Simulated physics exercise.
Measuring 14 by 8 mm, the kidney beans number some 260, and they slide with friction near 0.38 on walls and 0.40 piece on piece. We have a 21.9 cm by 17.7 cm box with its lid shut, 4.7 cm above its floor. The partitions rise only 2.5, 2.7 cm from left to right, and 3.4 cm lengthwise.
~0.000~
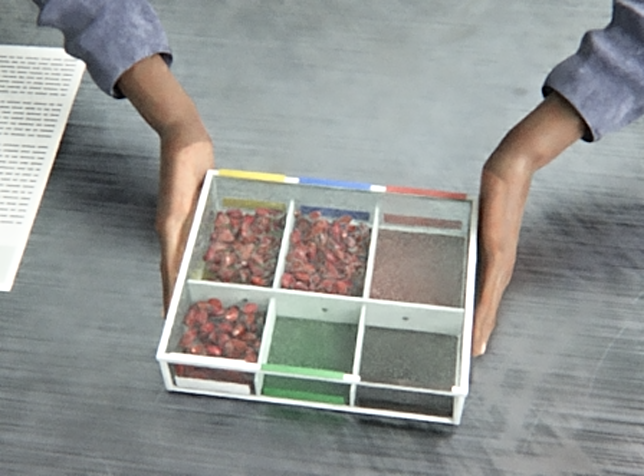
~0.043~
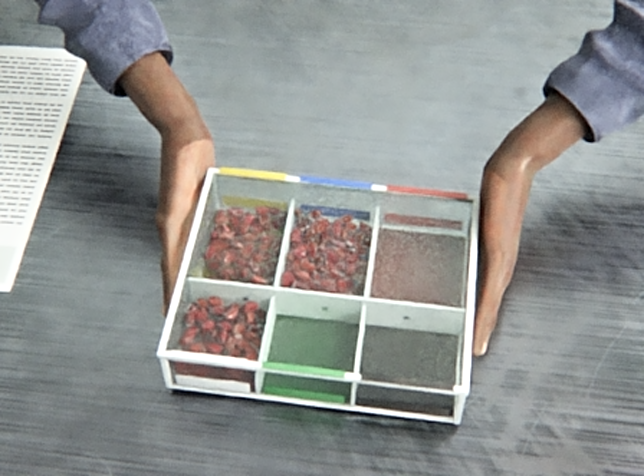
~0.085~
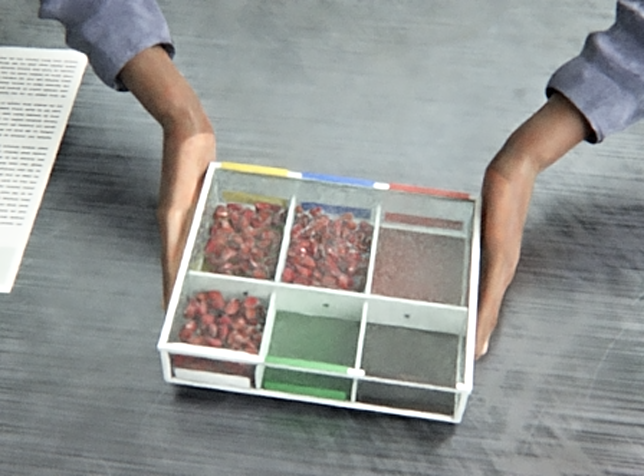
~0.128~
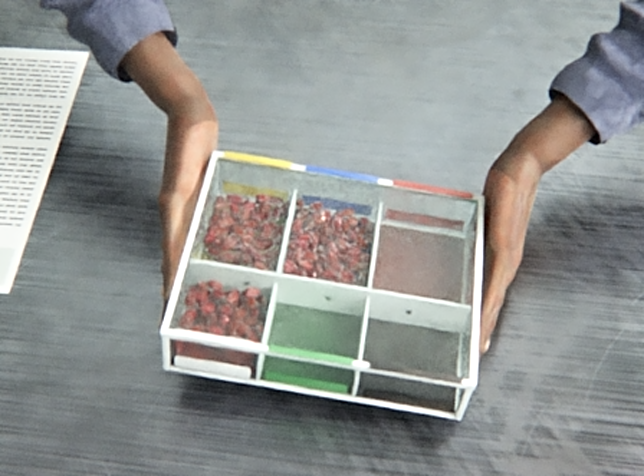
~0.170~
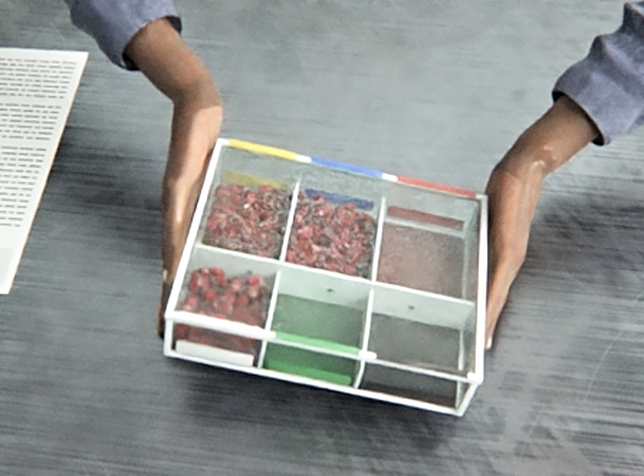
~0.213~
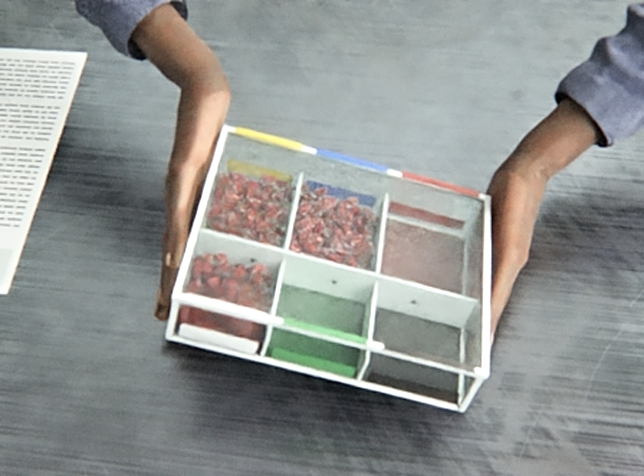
The footage shows two hands holding a lidded, clear-topped box with six compartments, three containing red beans, on a grey surface; the box barely moves at first, then the hands tilt it modestly, raising its left side.
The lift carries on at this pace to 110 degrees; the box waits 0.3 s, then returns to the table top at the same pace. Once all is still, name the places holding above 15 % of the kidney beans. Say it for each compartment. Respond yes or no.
Red: Yes; blue: Yes; green: No; yellow: No; white: No; black: No.
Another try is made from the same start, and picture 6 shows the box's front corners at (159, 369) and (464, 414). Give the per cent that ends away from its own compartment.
Estimate: Around 30 %.
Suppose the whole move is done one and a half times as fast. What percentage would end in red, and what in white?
Red 55, white 0.
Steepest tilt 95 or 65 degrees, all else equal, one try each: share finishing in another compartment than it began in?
80 % and 20 %.
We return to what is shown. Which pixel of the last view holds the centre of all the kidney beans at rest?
Near (415, 254).
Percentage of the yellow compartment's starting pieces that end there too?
Close to 20 in a hundred.
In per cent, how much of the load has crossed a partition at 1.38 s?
About 70 percent.
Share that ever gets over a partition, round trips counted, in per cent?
The share comes out near 80 per cent.
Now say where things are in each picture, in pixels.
In the first frame, box tilt 0 degrees, front corners at (163, 355) and (461, 390); blue 40 %, yellow 30 %, white 30 %.
In the second frame, box tilt 1 degrees, front corners at (164, 353) and (462, 389).
In the third frame, box tilt 3 degrees, front corners at (165, 345) and (465, 387).
In the fourth frame, box tilt 7 degrees, front corners at (167, 331) and (470, 382), lowest corner right back.
In the fifth frame, box tilt 11 degrees, front corners at (172, 314) and (475, 377), lowest corner right back.
In the sixth frame, box tilt 15 degrees, front corners at (179, 295) and (482, 371), lowest corner right back; blue 40 %, yellow 30 %, white 30 %. The box's pace is about 95 degrees a second.
Then, at 1.38 s, tilt 110 degrees; red 45 %, blue 35 %, green 5 %, yellow 5 %, white 5 %, black 5 %.
After 2.16 s, tilt 57 degrees; red 55 %, blue 30 %, yellow 5 %, black 5 %.
After 2.95 s, tilt 0 degrees; red 55 %, blue 30 %, yellow 5 %, black 5 %.
By 3.4 s all is still; red 55 %, blue 30 %, green 0 %, yellow 5 %, white 0 %, black 5 %.
